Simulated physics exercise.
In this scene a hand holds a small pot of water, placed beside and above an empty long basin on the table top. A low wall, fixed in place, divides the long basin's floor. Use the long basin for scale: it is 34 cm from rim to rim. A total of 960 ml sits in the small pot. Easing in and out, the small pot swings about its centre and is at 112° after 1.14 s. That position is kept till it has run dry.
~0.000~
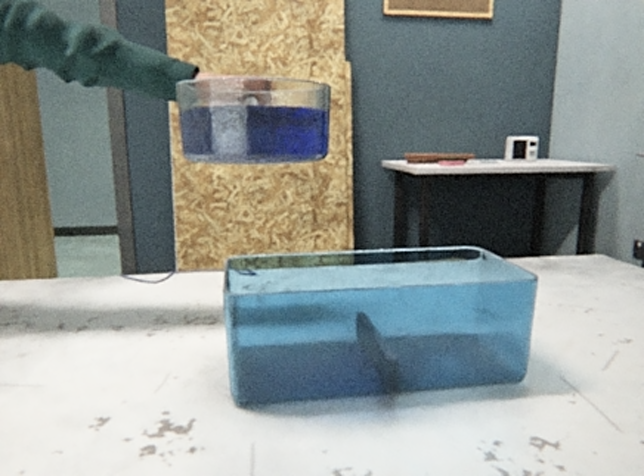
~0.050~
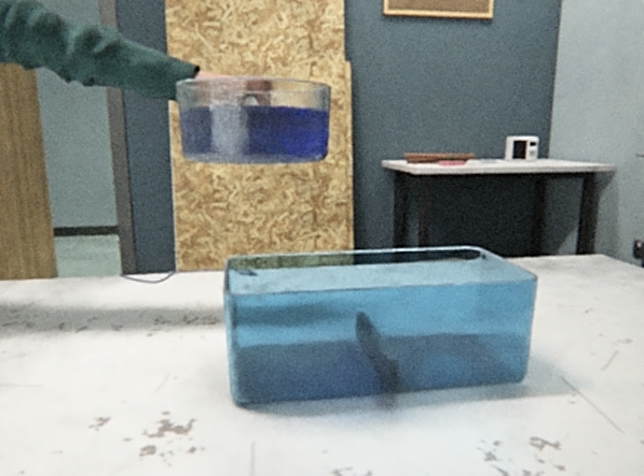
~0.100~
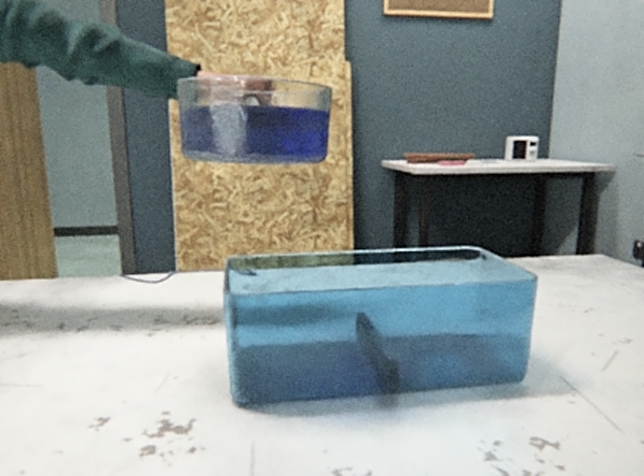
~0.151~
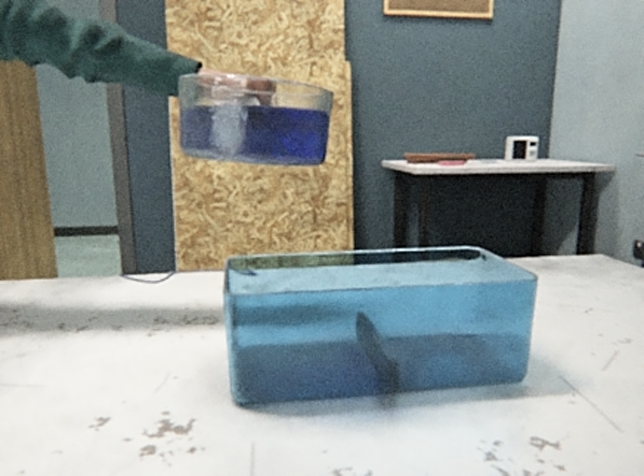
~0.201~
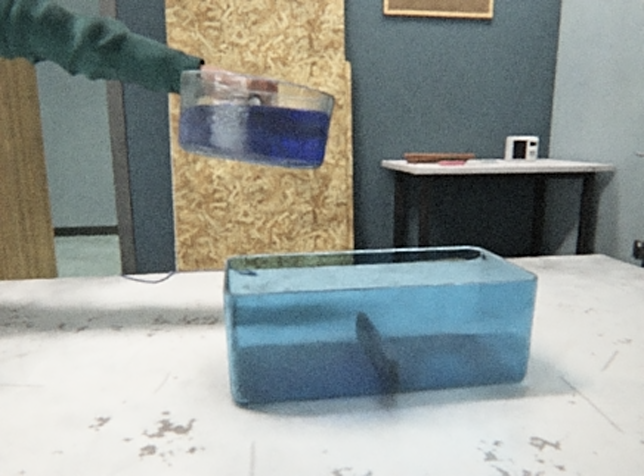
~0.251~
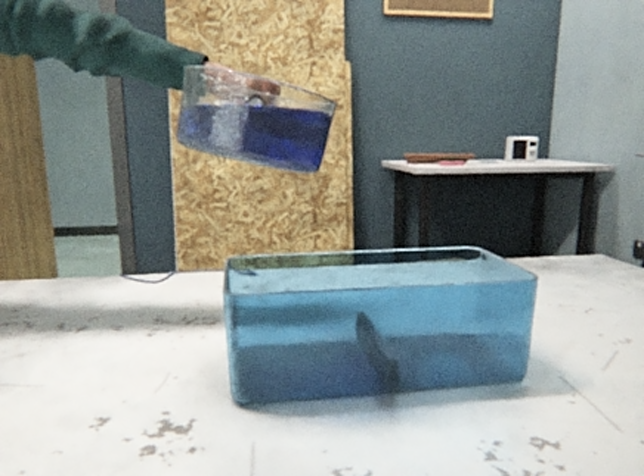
A small round glass pot of dark blue water, held by a green-sleeved hand above a clear blue long basin with a low dark wall inside, starts level, then slowly tilts slightly, its right side dipping while the basin stays still.
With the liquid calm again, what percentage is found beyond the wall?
Beyond the wall there is roughly 56 percent.
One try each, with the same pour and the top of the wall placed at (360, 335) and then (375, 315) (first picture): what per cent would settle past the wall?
70 then 50 %.
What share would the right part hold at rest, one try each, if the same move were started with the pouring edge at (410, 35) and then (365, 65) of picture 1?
First 80, then 80 per cent.
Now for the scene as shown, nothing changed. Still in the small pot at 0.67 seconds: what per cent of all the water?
About 54 percent.
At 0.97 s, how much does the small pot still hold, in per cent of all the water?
What remains is about 8 percent of it all.
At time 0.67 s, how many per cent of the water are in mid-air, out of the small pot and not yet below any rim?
It comes to about 36 percent.
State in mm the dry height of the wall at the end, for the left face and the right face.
I'd say some 22 mm on the left and some 16 mm on the right.
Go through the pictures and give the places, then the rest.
In the first frame, it leans 0°; its right rim is at (328, 89); the water meets the walls at (183, 111) and (325, 111); the long basin's rim runs from (225, 275) to (506, 263); the wall's top is at (375, 333).
In the second frame, it leans 1°; its right rim is at (329, 90); the water meets the walls at (182, 111) and (325, 112).
In the third frame, it leans 2°; its right rim is at (329, 92); the water meets the walls at (183, 111) and (326, 112).
In the fourth frame, it leans 5°; its right rim is at (331, 96); the water meets the walls at (183, 111) and (326, 114).
In the fifth frame, it leans 8°; its right rim is at (332, 101); the water meets the walls at (183, 109) and (327, 114).
In the sixth frame, it leans 13°; its right rim is at (333, 107); the water meets the walls at (184, 110) and (327, 114).
After 0.67 s the tilt is 71° and 53 per cent is still to pour, 2 is left of the wall and 7 right of it.
After 0.97 s the tilt is 106° and 8 per cent is still to pour, 26 is left of the wall and 55 right of it.
After 1.29 s the tilt is 112° and 0 per cent is still to pour, 43 is left of the wall and 56 right of it.
After 1.64 s the tilt is 112° and 0 per cent is still to pour, 43 is left of the wall and 56 right of it.
In the end 43 per cent lies left of the wall, 56 right of it and 1 outside.
